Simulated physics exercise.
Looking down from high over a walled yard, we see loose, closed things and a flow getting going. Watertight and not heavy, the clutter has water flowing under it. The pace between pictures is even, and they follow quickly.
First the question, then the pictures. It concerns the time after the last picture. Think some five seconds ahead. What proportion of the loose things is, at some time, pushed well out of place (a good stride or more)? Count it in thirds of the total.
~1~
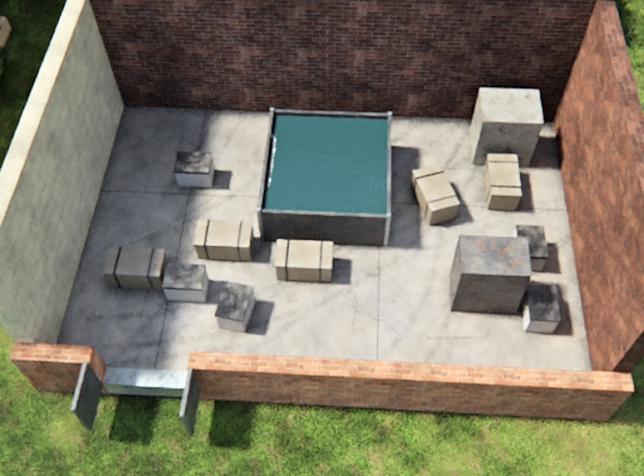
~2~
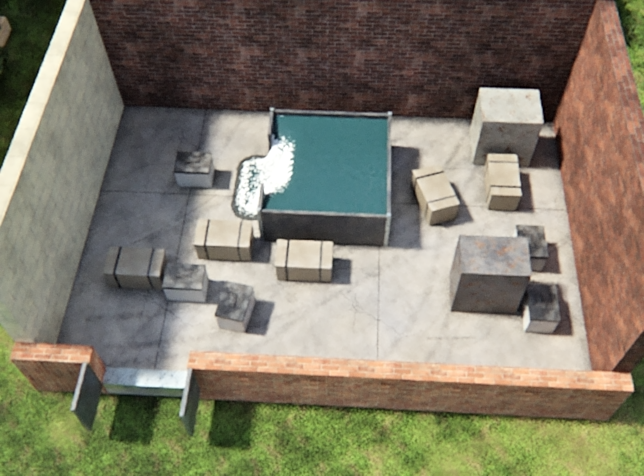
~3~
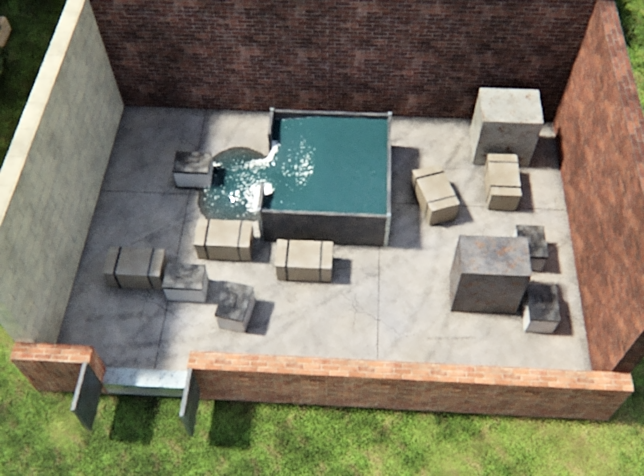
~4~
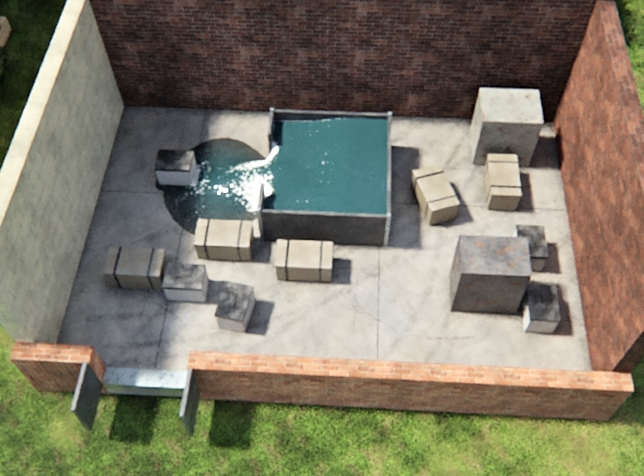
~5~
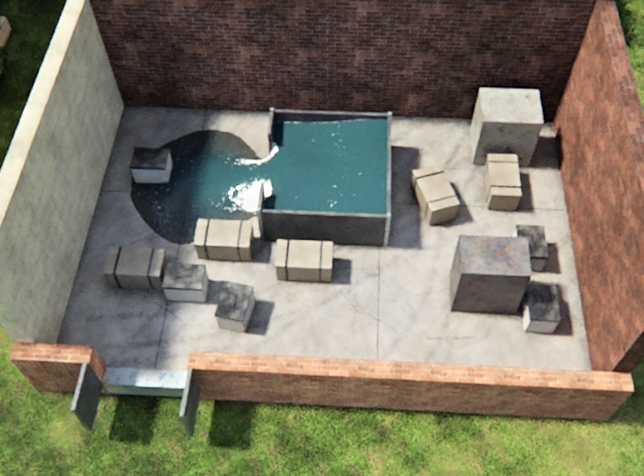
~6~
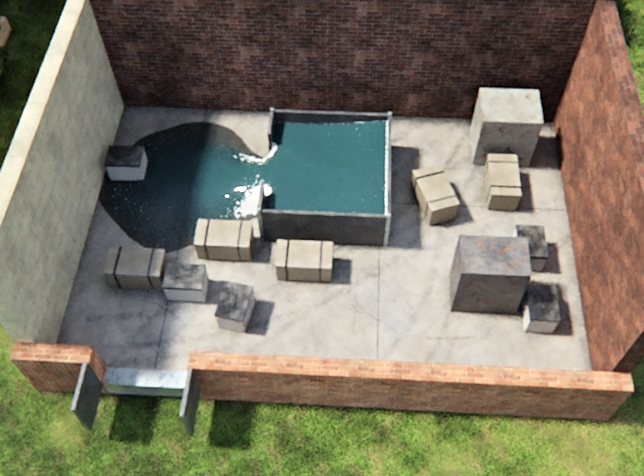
It is a small minority below a third.
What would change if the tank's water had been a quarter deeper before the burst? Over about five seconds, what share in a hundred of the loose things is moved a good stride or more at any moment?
30 in a hundred, or close to it.
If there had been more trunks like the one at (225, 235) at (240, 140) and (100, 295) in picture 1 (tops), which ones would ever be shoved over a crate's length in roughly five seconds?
Result by item: Gets dislodged / gets dislodged.
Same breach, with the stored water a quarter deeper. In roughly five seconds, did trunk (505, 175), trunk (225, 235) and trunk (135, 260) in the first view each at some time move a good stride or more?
As asked: Fell short, fell short, went the distance.
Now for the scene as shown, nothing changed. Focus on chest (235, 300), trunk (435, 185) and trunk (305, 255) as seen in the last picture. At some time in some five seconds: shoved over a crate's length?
As listed: Travels that far, falls short and falls short.
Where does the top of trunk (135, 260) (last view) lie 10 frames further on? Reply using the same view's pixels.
It should be at roughly (127, 304).
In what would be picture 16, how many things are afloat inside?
Well, I'd say 1.
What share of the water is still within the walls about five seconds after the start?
Roughly 92 in a hundred.
A moment on, 1 of 10 are well off their spots; 1 afloat.
Next, 2 of 10 are well off their spots; 1 afloat.
Later, 2 of 10 are well off their spots; 1 afloat.
In the end, 3 of 10 are well off their spots, and 3 have been at some point; 2 afloat.
